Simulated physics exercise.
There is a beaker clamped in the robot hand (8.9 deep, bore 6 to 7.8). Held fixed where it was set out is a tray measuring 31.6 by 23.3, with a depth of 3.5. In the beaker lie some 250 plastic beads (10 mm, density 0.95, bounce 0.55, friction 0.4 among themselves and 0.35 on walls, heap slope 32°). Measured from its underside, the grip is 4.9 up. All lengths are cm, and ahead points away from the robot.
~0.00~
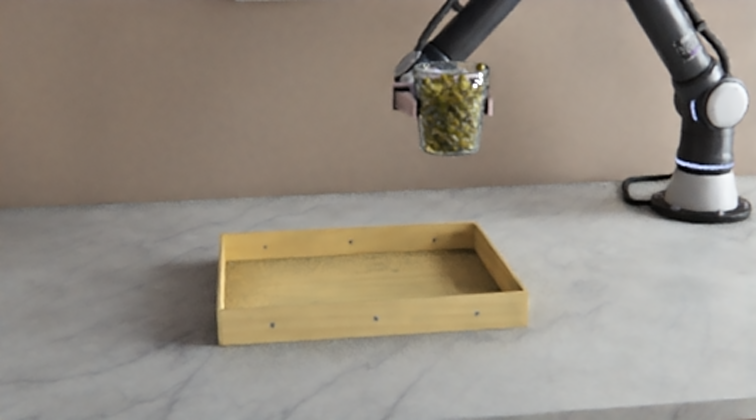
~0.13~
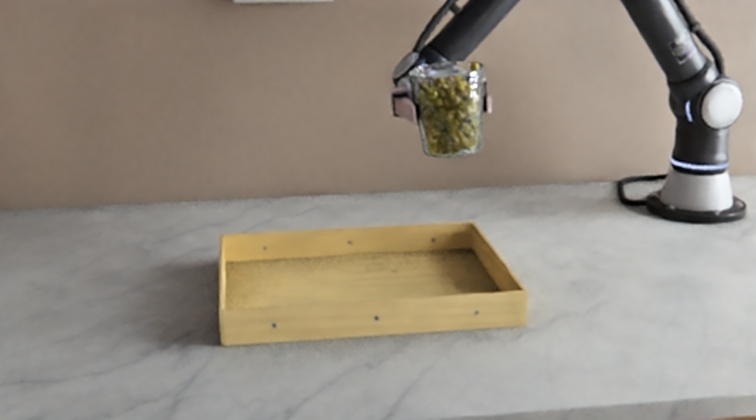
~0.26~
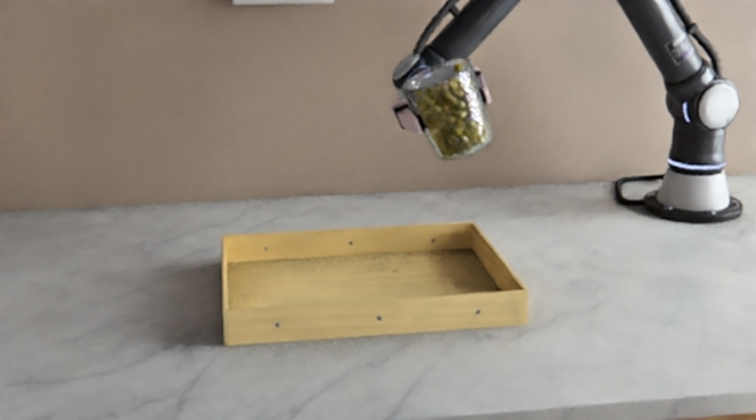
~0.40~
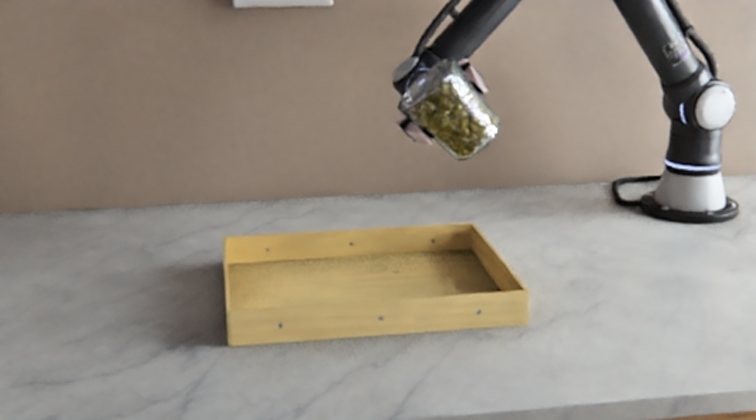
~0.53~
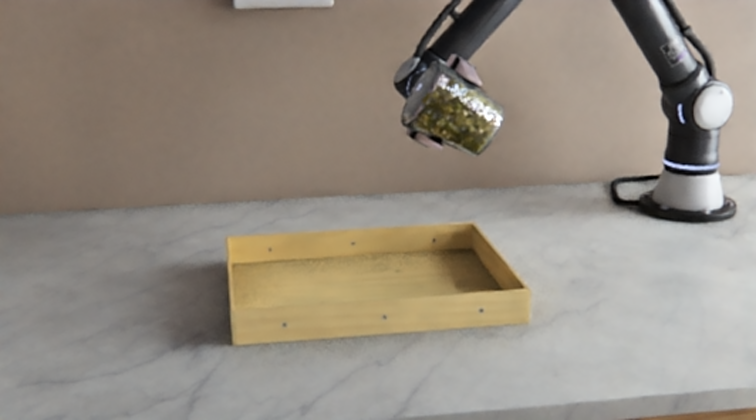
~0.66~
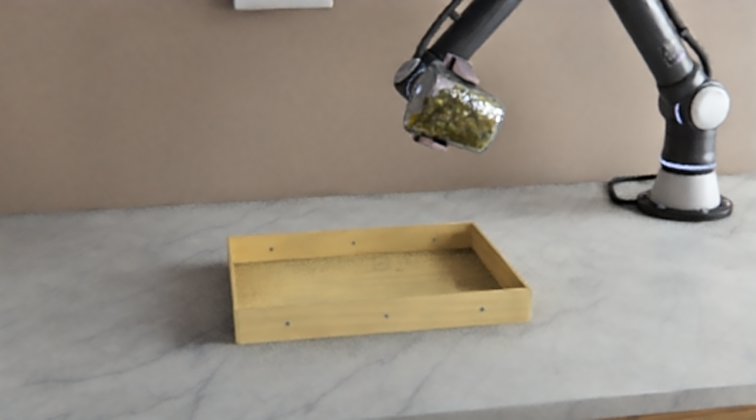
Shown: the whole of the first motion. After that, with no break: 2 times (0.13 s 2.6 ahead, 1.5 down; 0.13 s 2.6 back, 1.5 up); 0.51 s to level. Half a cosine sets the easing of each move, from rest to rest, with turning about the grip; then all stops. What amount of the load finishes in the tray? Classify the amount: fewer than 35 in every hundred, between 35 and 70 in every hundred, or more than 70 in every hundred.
Fewer than 35 in every hundred.
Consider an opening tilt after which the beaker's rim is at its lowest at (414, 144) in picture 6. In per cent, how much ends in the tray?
I'd put it at roughly 65 %.
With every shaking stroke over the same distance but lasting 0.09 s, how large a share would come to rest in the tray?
Then about 25 per cent.
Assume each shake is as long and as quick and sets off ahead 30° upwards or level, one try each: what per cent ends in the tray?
First try about 30 %, second try about 25 %.
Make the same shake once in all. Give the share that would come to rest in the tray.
About 5 %.
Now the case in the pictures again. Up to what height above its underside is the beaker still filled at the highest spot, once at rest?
I'd say close to 8.5 cm.
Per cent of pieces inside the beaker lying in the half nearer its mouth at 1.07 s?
Roughly 45 per cent.
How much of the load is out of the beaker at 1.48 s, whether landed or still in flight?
Roughly 10 per cent by then.
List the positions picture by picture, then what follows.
The first picture shows beaker middle at (450, 110), level; upper third of the load around (450, 96), from x 420 to 480, top at y 65; 247 in the beaker.
The second picture shows beaker middle at (450, 111), tilted 6° forward; upper third of the load around (451, 97), from x 420 to 475, top at y 65.
The third picture shows beaker middle at (451, 112), tilted 22° forward; upper third of the load around (453, 99), from x 420 to 485, top at y 70.
The fourth picture shows beaker middle at (453, 113), tilted 43° forward; upper third of the load around (454, 101), from x 420 to 490, top at y 80.
The fifth picture shows beaker middle at (455, 113), tilted 59° forward; upper third of the load around (457, 100), from x 420 to 495, top at y 85.
The sixth picture shows beaker middle at (456, 113), tilted 65° forward; upper third of the load around (459, 102), from x 415 to 495, top at y 90; 247 in the beaker.
After 1.07 s, tilted 65° forward, highest piece 21 above the table; 234 in the beaker, 12 in the tray, 1 in flight or on a rim.
After 1.48 s, tilted 23° forward, highest piece 24 above the table; 218 in the beaker, 29 in the tray.
After 1.89 s, level, highest piece 25 above the table; 218 in the beaker, 29 in the tray.
After 2.94 s, level, highest piece 25 above the table; 218 in the beaker, 29 in the tray.
At rest, 218 in the beaker, 29 in the tray. That is 12 % in the tray.
